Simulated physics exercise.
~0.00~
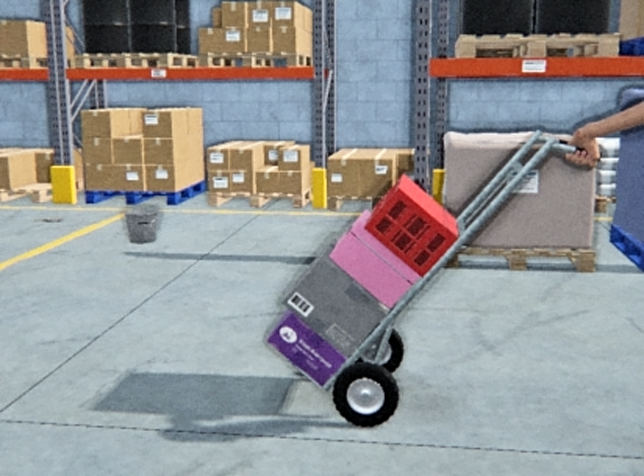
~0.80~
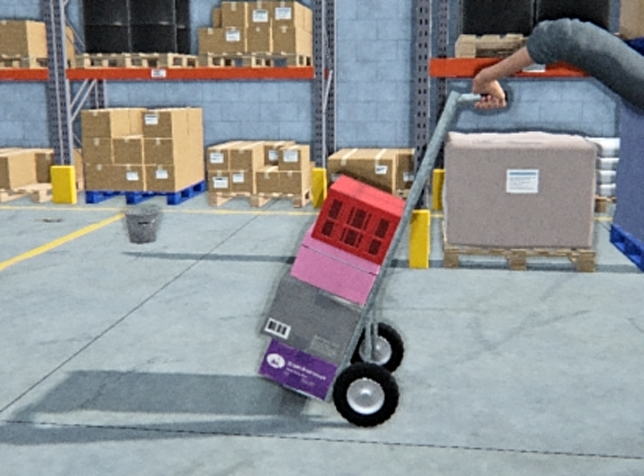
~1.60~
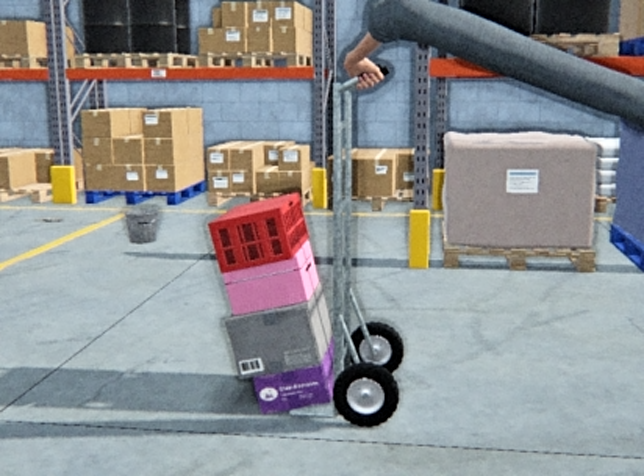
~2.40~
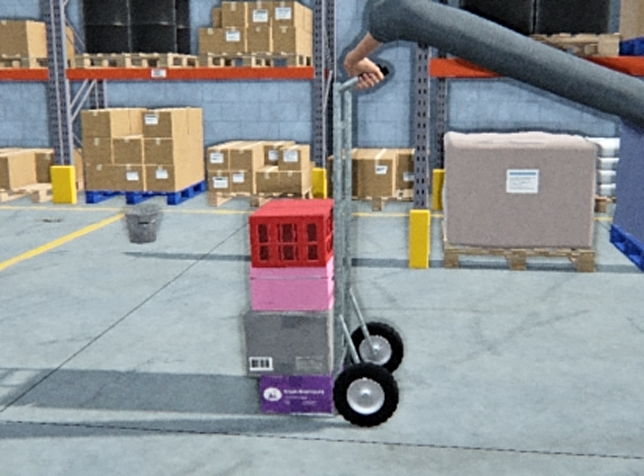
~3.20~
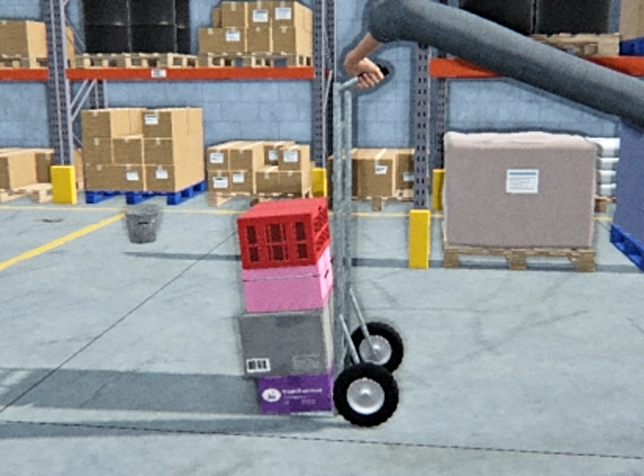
In a warehouse with loaded shelves and cartons along a blue-grey block wall, a fixed view from the side shows a sack truck on the concrete floor. It leans back to the right, carrying a purple box at the bottom, then a larger grey box, a pink toolbox and a red crate on top. A hand on the handle swings the truck forward to the left until it stands upright. As it stops, the stack tips left, away from the frame, then rocks back. It ends still stacked, leaning very slightly left, with nothing fallen and the hand holding on.
